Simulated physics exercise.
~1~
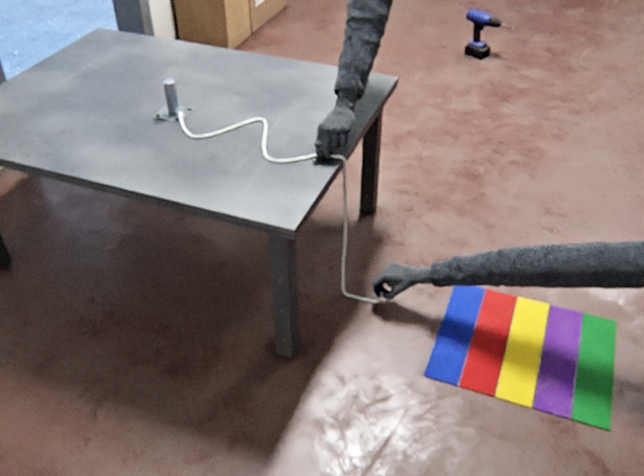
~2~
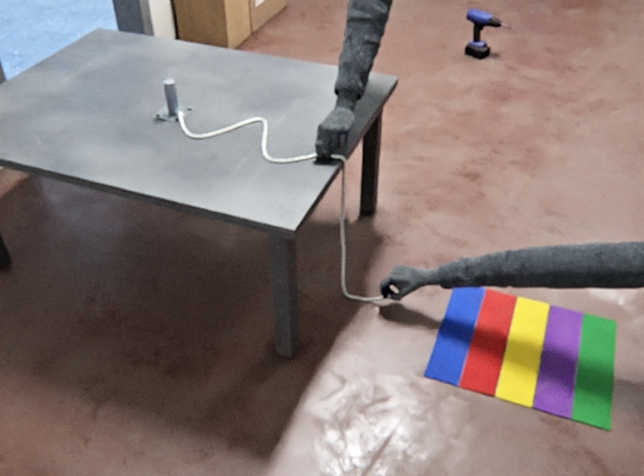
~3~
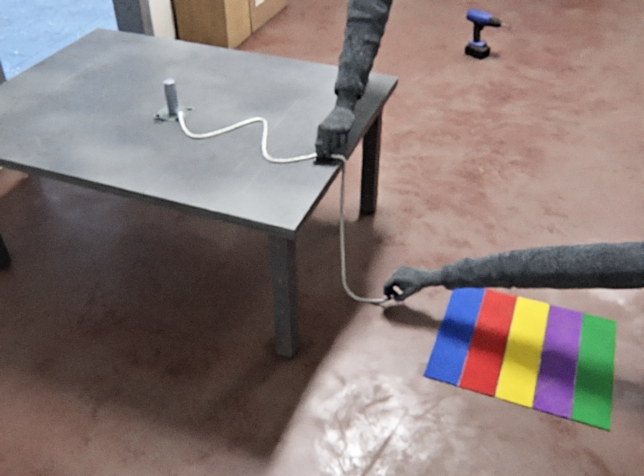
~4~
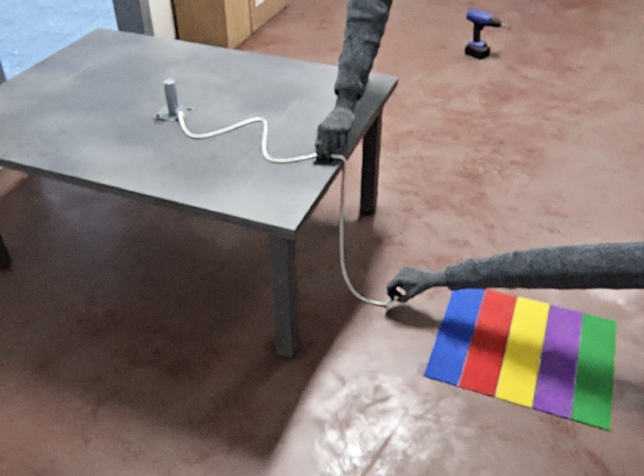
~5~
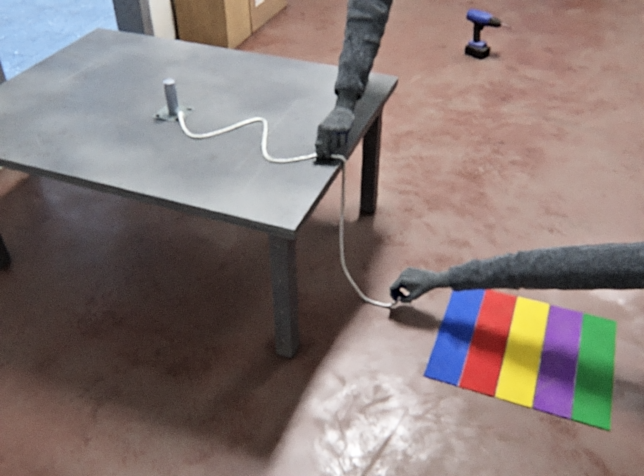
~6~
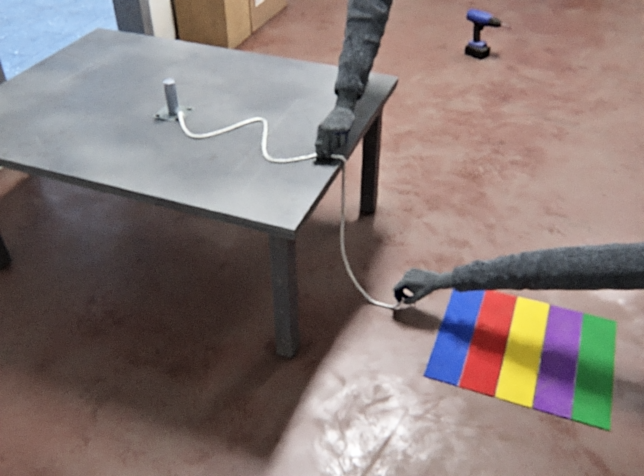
A gloved hand draws the end of a white cord slightly right, near five coloured strips.
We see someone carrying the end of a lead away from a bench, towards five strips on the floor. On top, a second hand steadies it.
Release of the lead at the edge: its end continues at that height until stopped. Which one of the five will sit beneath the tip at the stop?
The green strip will.
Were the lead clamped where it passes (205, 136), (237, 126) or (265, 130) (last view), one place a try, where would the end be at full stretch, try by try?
Per try (px, approx.): (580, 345); (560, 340); (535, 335).
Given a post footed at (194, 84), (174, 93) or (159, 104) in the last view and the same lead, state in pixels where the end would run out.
Try by try: (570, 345), (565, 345) and (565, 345).
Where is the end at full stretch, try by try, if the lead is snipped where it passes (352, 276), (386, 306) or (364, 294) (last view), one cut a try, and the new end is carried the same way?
First try near (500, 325), second near (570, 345), third near (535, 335).
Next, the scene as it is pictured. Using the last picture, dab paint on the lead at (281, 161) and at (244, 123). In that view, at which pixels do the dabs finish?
Final spots: (371, 174), then (273, 136).
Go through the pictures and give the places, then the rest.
The first frame shows end (382, 295); blue (446, 362); red (481, 372); yellow (517, 382); purple (554, 392); green (593, 403).
The second frame shows end (389, 297); lead through (185, 130) (252, 121) (265, 154) (336, 156) (342, 219) (343, 280).
The third frame shows end (392, 298).
The fourth frame shows end (396, 299); lead through (185, 130) (252, 121) (265, 154) (336, 156) (342, 219) (347, 280).
The fifth frame shows end (399, 299).
The sixth frame shows end (402, 300); lead through (185, 130) (252, 121) (265, 154) (336, 156) (343, 219) (354, 280).
Soon after, end near (545, 338); over yellow.
Then, end near (580, 347); over purple.
At full stretch, end near (601, 353); over green. It halts on the green strip.
